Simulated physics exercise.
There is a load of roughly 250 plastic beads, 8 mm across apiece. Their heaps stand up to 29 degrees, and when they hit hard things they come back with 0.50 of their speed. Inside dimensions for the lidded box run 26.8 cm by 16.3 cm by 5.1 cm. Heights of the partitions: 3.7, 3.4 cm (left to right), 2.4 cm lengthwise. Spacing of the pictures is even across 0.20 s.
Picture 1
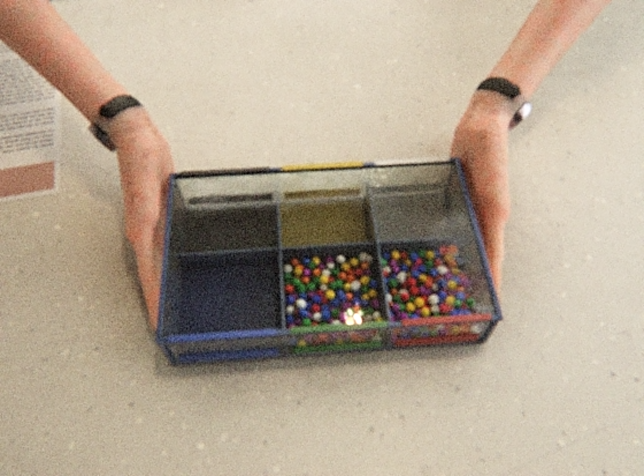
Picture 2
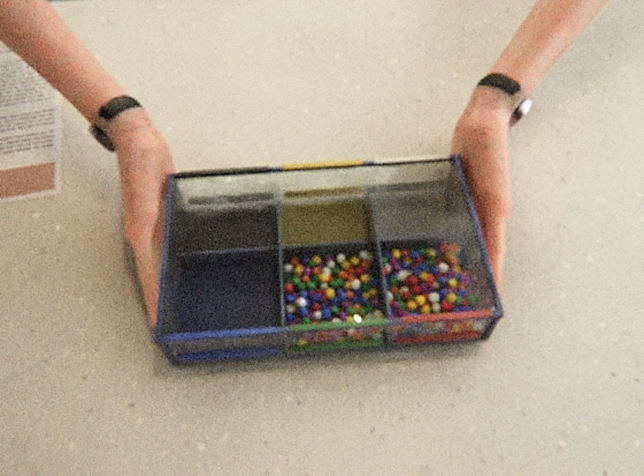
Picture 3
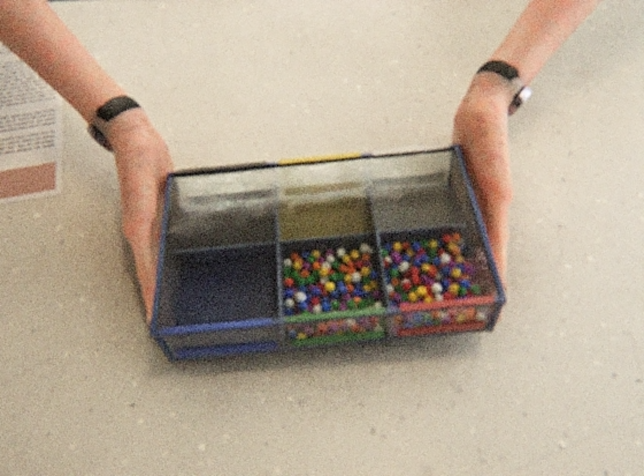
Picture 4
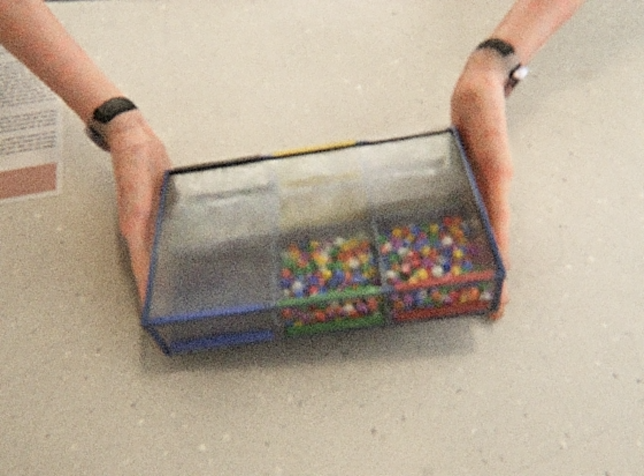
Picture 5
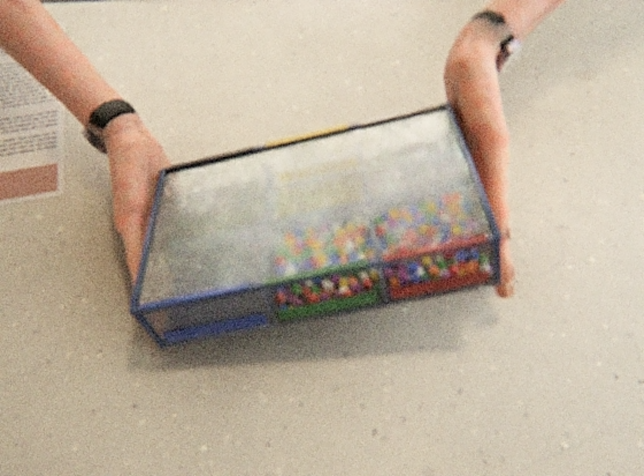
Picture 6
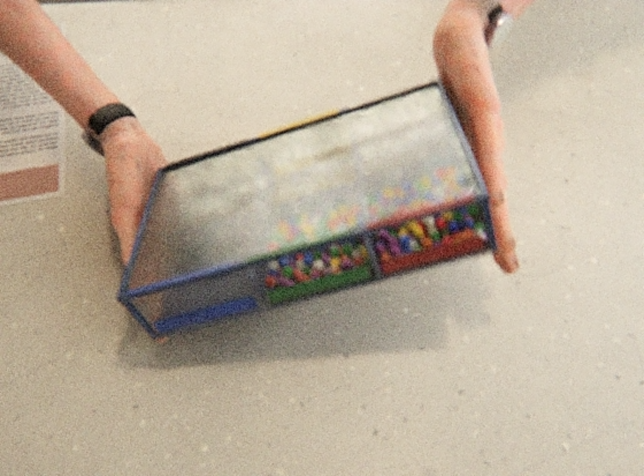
On a pale speckled tabletop, two hands hold a clear lidded box with six compartments, colorful beads filling the front middle and front right ones. The hands tilt the box gradually, raising its right side higher as its left end dips, while the beads stay in their two sections.
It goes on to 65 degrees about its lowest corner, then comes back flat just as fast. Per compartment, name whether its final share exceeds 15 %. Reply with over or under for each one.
Red: Over, blue: Under, green: Over, yellow: Over, white: Under, black: Under.
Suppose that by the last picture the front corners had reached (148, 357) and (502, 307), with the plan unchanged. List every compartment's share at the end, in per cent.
Per cent at the finish: Red 45, blue 0, green 55, yellow 0, white 0, black 0.
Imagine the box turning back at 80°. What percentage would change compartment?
I'd estimate around 70 per cent.
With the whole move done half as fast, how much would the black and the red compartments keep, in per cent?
Then: Black 0; red 45.
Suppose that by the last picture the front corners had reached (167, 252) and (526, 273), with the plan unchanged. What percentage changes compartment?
Then about 15 per cent.
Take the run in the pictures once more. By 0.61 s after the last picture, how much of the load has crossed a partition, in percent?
Close to 45 in a hundred.
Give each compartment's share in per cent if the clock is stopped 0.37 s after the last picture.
You'd see red at 40, blue at 0, green at 50, yellow at 5, white at 5 and black at 0 per cent.
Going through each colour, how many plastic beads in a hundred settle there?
Per cent by compartment - red 25, blue 0, green 35, yellow 25, white 10, black 10.
Then, 0.37 s after the last picture, tilt 62 degrees; red 40 %, green 50 %, yellow 5 %, white 5 %.
Then, 0.61 s after the last picture, tilt 24 degrees; red 25 %, green 35 %, yellow 25 %, white 10 %, black 10 %.
Then, 0.96 s after the last picture, tilt 0 degrees; red 25 %, green 35 %, yellow 25 %, white 10 %, black 10 %.
In the end, red 25 %, blue 0 %, green 35 %, yellow 25 %, white 10 %, black 10 %.
